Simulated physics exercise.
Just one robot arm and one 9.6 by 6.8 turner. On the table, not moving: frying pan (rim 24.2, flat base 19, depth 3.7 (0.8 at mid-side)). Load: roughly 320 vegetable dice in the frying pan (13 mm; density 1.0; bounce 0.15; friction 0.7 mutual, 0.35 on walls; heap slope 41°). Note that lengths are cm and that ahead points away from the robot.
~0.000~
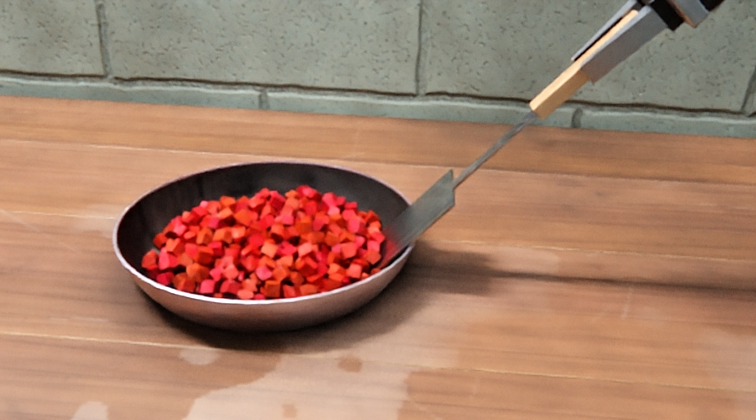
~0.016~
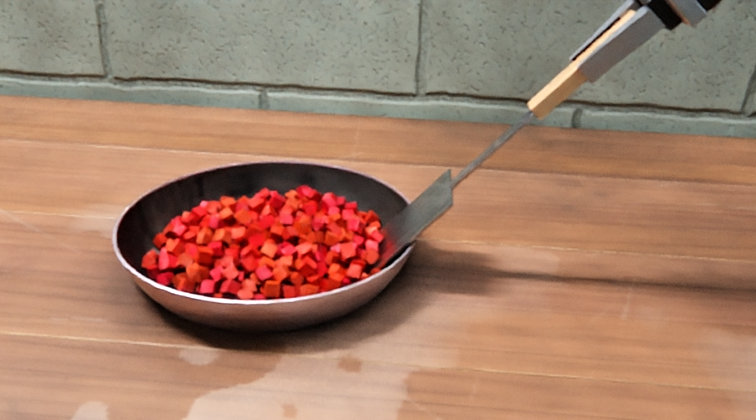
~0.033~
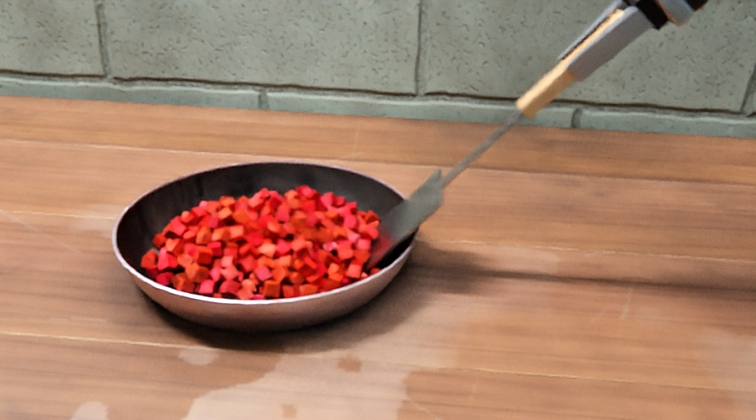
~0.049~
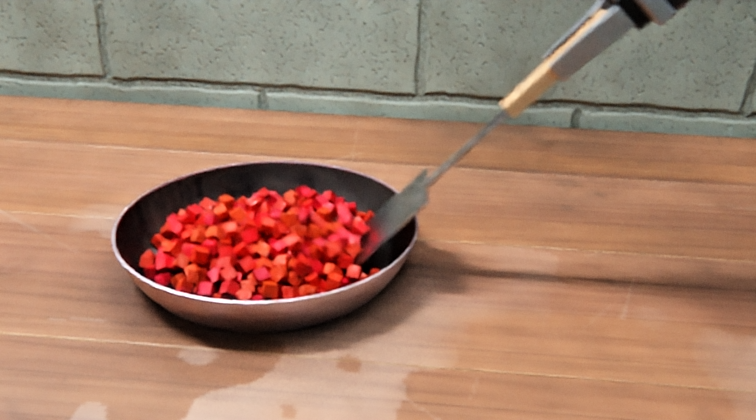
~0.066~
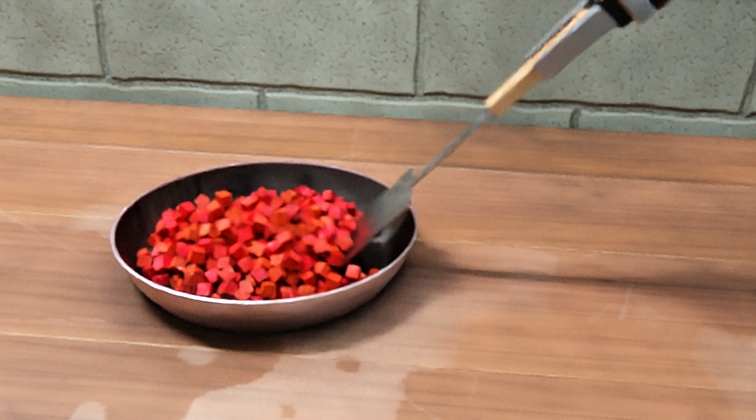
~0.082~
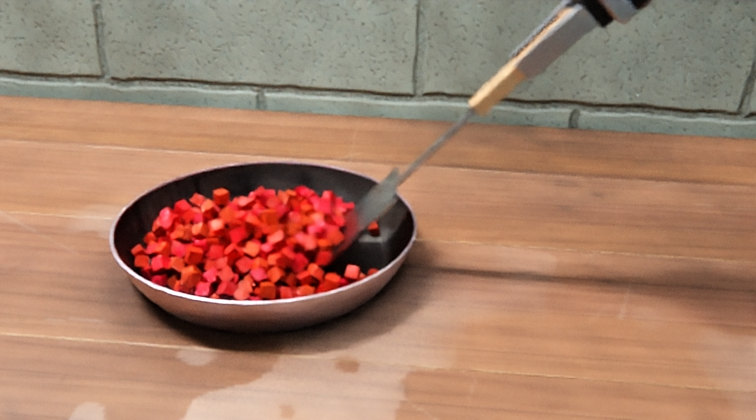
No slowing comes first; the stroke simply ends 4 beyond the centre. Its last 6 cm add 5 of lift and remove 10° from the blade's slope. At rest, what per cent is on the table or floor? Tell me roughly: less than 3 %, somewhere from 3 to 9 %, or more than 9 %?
Somewhere from 3 to 9 %.
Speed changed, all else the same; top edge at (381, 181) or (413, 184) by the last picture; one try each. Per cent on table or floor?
Some 10 and 0 per cent.
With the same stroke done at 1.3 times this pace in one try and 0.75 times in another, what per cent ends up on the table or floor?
Near 15 and near 0 percent respectively.
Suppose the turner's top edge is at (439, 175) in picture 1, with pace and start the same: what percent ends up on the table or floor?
Roughly 5%.
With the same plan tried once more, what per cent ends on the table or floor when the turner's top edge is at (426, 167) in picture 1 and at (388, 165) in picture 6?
Roughly 0 percent ends up there.
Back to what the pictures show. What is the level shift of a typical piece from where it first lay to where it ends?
The answer is about 3 cm.
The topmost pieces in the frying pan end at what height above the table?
Roughly 5.0 centimetres.
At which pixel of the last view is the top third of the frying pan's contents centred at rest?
(182, 226).
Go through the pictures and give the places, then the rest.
Turner top edge at (453, 186), sloping 49°; upper third of the load around (278, 232), from x 150 to 380, top at y 190; 321 in the frying pan, in the first frame.
Turner top edge at (451, 186), sloping 49°; upper third of the load around (279, 232), from x 150 to 380, top at y 190, in the second frame.
Turner top edge at (441, 185), sloping 49°; upper third of the load around (279, 231), from x 150 to 375, top at y 190, in the third frame.
Turner top edge at (427, 184), sloping 49°; upper third of the load around (277, 229), from x 145 to 375, top at y 190, in the fourth frame.
Turner top edge at (412, 184), sloping 49°; upper third of the load around (271, 227), from x 145 to 375, top at y 190, in the fifth frame.
Turner top edge at (397, 183), sloping 49°; upper third of the load around (269, 228), from x 140 to 375, top at y 190; 321 in the frying pan, in the sixth frame.
By 0.12 s, sloping 48°, highest piece 5 above the table; 321 in the frying pan.
By 0.16 s, sloping 44°, highest piece 7 above the table; 321 in the frying pan.
By 0.38 s, sloping 39°, highest piece 5 above the table; 303 in the frying pan, 14 on the table or floor, 4 on the blade or in flight.
By 1.43 s, sloping 39°, highest piece 5 above the table; 302 in the frying pan, 19 on the table or floor.
Final count, 302 in the frying pan, 19 on the table or floor. That is 6 % on the table or floor.
